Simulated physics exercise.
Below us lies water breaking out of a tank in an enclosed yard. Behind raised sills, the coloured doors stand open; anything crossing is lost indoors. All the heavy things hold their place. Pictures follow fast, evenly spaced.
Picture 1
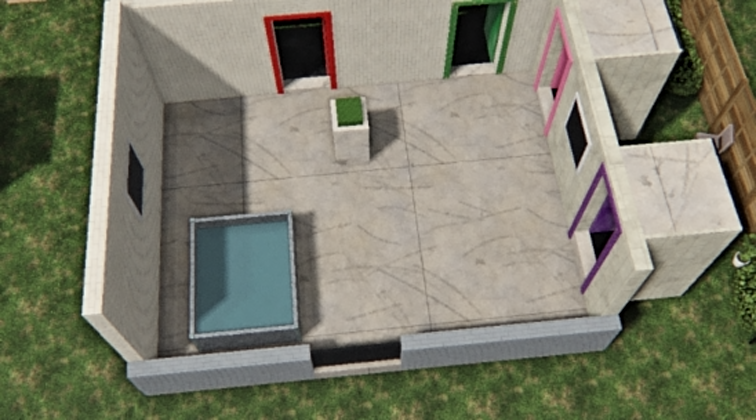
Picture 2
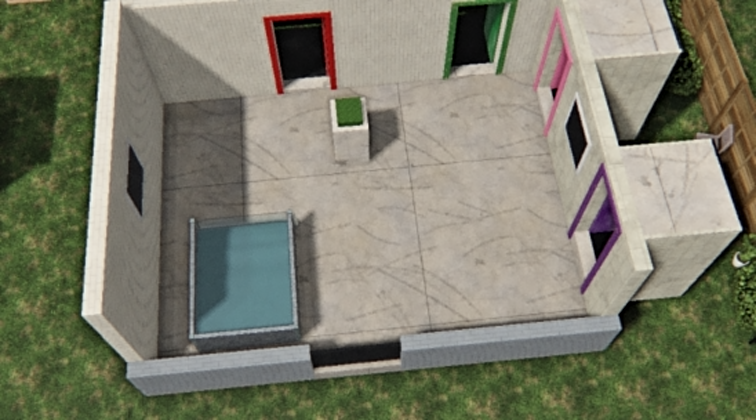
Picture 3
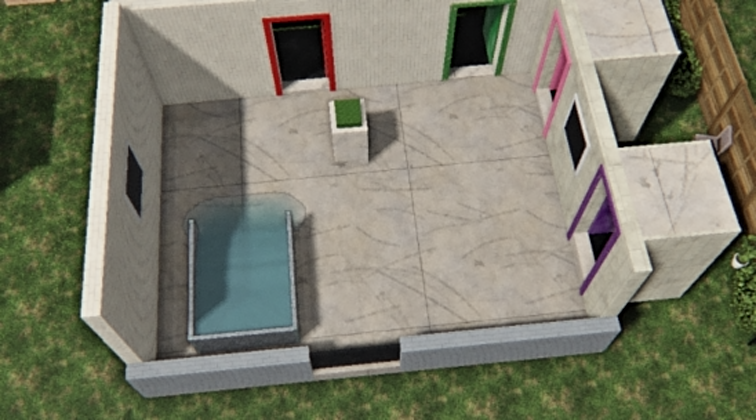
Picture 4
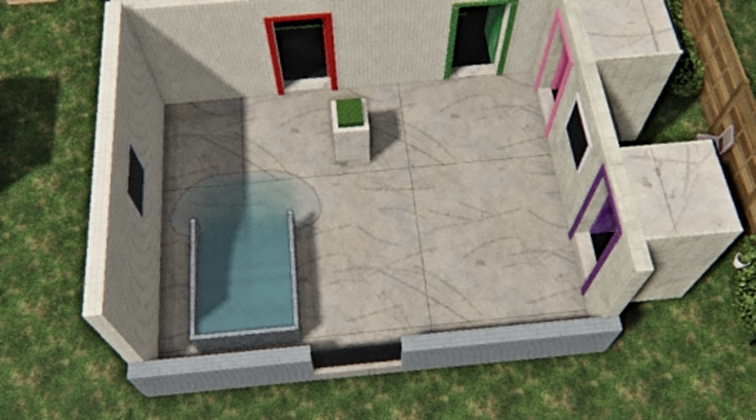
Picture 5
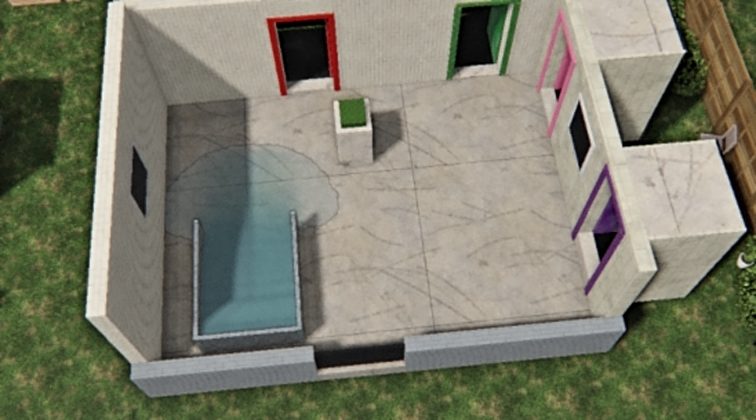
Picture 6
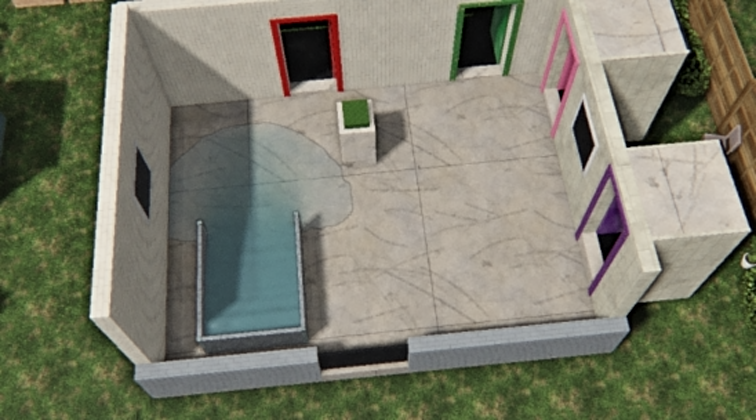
A walled yard with red, green, pink and purple doorways held a tank of still water, then its far side opened and water poured out, spreading in a widening rounded sheet across the stone floor.
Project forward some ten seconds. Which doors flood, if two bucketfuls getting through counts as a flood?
The red door floods; the pink door does not flood; the green door does not flood; the purple door does not flood.
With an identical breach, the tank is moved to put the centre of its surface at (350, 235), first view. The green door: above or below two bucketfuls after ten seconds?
As I read it, the green door tops the threshold.
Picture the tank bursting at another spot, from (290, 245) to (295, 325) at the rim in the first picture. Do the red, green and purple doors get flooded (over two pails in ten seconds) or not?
In short: Red door holds, green door floods, purple door keeps below it.
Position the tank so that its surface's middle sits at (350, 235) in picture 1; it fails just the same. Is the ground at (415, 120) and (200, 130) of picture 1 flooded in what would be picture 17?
The first spot is inundated, the second inundated.
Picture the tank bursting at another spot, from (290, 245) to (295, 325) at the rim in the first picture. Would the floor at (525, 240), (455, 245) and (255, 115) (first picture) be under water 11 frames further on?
One by one: Waterlogged; waterlogged; unsoaked.
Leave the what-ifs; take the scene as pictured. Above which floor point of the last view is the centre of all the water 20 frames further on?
That puts it at around (266, 172).
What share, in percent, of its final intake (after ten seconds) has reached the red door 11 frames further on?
My figure is 25 in a hundred.
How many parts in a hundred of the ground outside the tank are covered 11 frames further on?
It comes to 30 per cent.
A moment on, water covers 25 % of the floor; the red door under two buckets in, the pink door not reached, the green door not reached, the purple door not reached.
Next, water covers 30 % of the floor; the red door over two buckets in, the pink door not reached, the green door not reached, the purple door not reached.
Then, water covers 40 % of the floor; the red door far over two buckets in, the pink door not reached, the green door wet at the sill, nothing in, the purple door not reached.
Later, water covers 80 % of the floor; the red door far over two buckets in, the pink door wet at the sill, nothing in, the green door wet at the sill, nothing in, the purple door not reached.
In the end, water covers 95 % of the floor; the red door far over two buckets in, the pink door wet at the sill, nothing in, the green door under two buckets in, the purple door wet at the sill, nothing in.
